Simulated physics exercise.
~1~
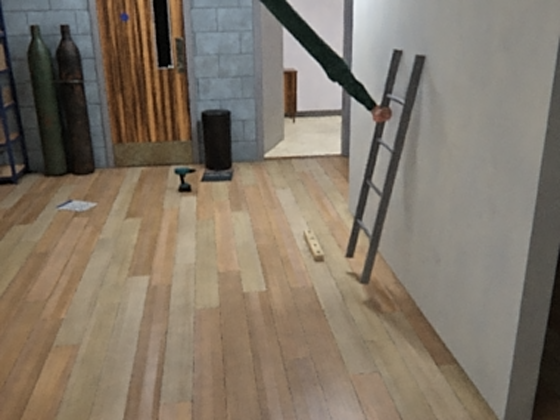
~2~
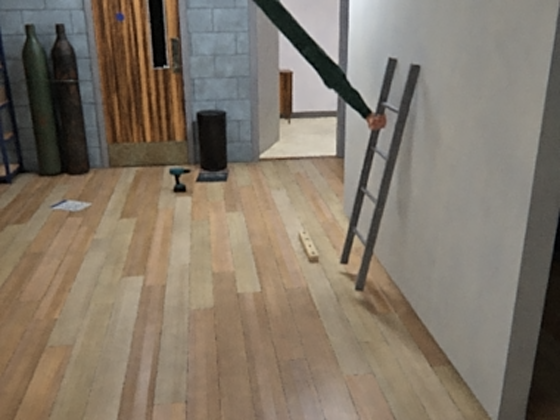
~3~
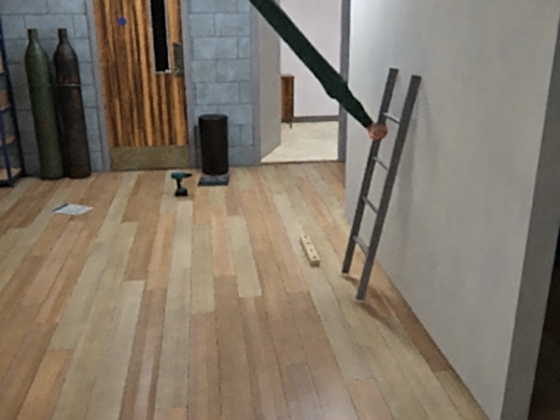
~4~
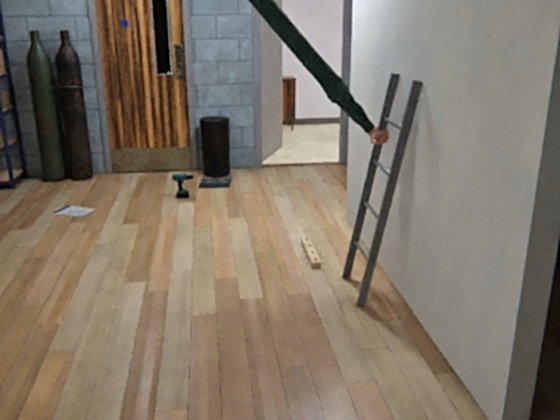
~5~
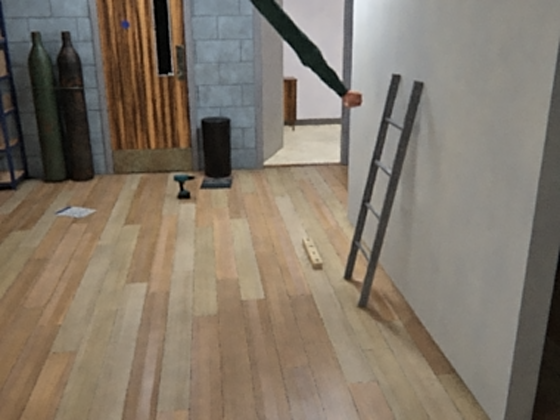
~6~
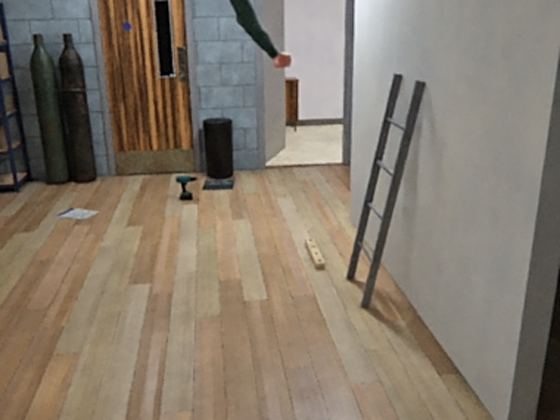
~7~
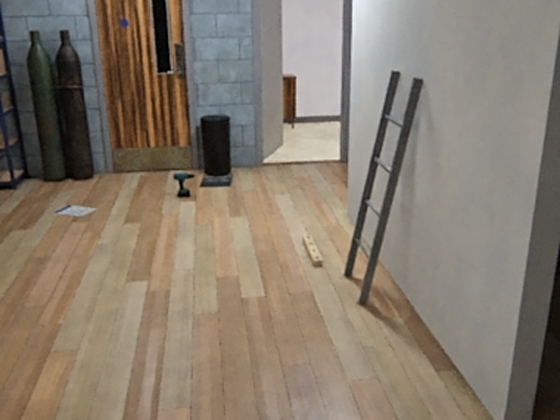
In a room with a wood-plank floor and a block wall at the back, a grey ladder leans at a slant against the pale wall on the right. A hand in a dark green sleeve reaches in from the top and holds it by an upper part, while a short wooden batten lies on the floor to its left. The hand lowers the ladder slightly, then keeps it still. Next the fingers let go, and the arm draws back up to the left and out of view. The ladder stays leaning in place, and the batten has not moved.
